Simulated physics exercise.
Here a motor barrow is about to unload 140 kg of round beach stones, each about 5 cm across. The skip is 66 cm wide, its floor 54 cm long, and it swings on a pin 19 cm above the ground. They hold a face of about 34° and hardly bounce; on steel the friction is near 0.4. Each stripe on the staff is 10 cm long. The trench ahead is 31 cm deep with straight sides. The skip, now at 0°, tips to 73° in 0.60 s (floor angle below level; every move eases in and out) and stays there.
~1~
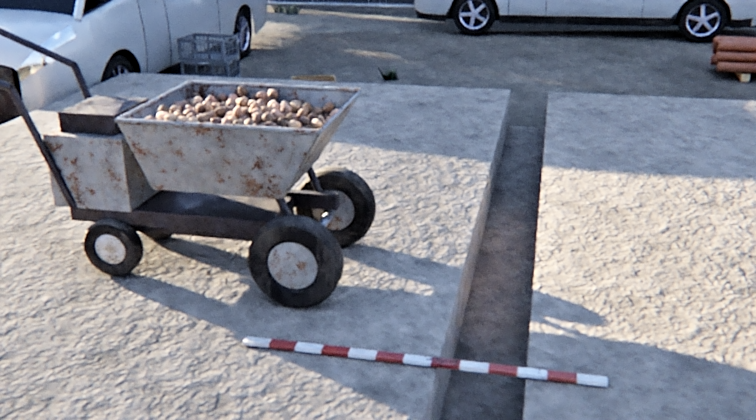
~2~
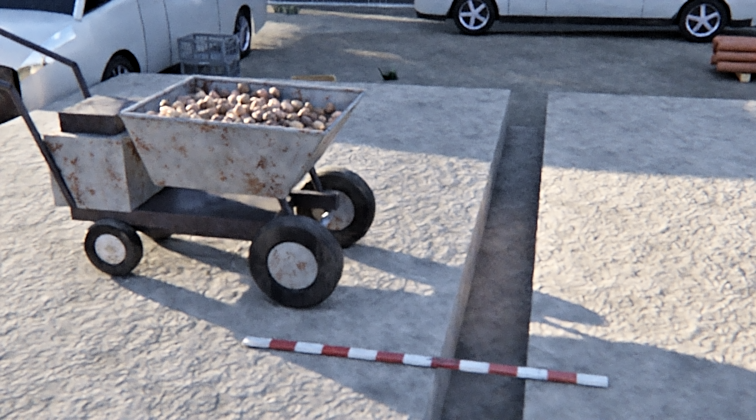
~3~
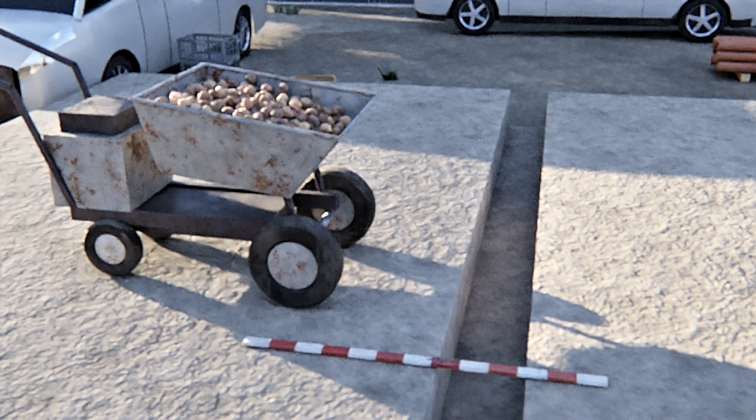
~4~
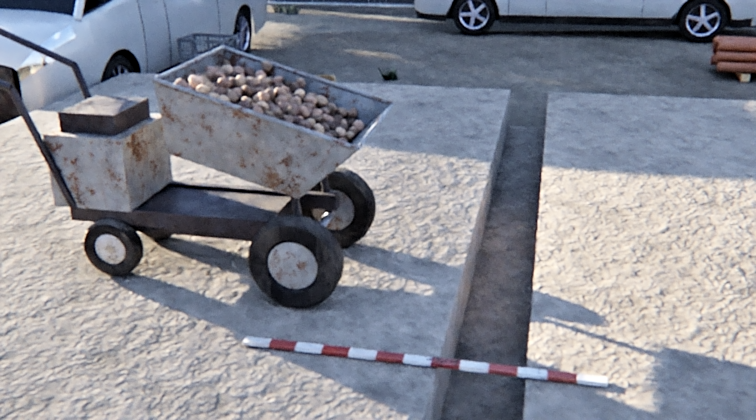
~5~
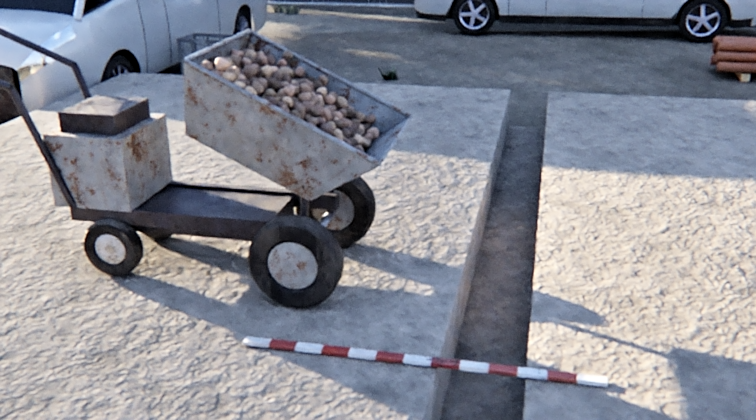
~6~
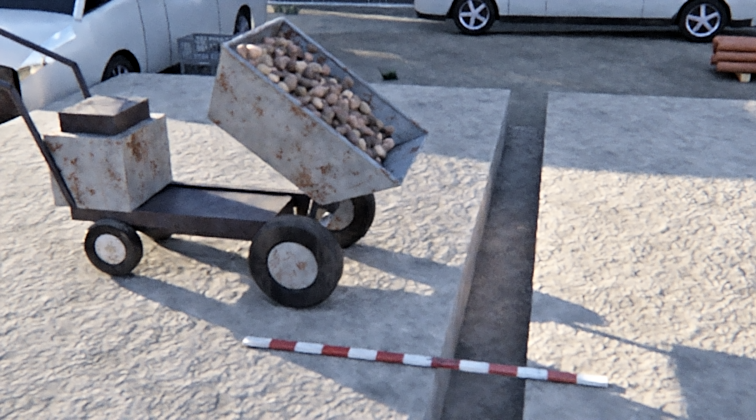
A rusty metal skip full of round stones tilted steadily forward to the right on a small wheeled barrow, its back end rising high while the wheels stayed still beside a red-and-white striped staff.
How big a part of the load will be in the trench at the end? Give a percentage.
Some 66 per cent of it.
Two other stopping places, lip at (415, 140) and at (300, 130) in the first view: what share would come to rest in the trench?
First some 10, then 80 per cent.
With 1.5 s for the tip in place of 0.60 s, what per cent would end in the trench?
In that case some 95 per cent.
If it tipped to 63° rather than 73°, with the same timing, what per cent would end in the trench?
Then about 55 per cent.
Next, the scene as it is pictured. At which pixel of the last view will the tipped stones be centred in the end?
Their middle is at about (512, 329).
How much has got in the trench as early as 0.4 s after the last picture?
Some 40 per cent.
Then, 0.1 s after the last picture the floor is at 62°, 100 % in the skip; the foremost stones are at (421, 209).
Then, 0.4 s after the last picture the floor is at 73°, 59 % in the skip, 1 % short of the trench, 38 % in the trench, 3 % past the trench; the foremost stones are at (554, 292).
Then, 0.7 s after the last picture the floor is at 73°, 12 % in the skip, 54 % in the trench, 34 % past the trench; the foremost stones are past the picture's edge.
Then, 2.7 s after the last picture the floor is at 73°, 0 % in the skip, 66 % in the trench, 34 % past the trench; the foremost stones are past the picture's edge.
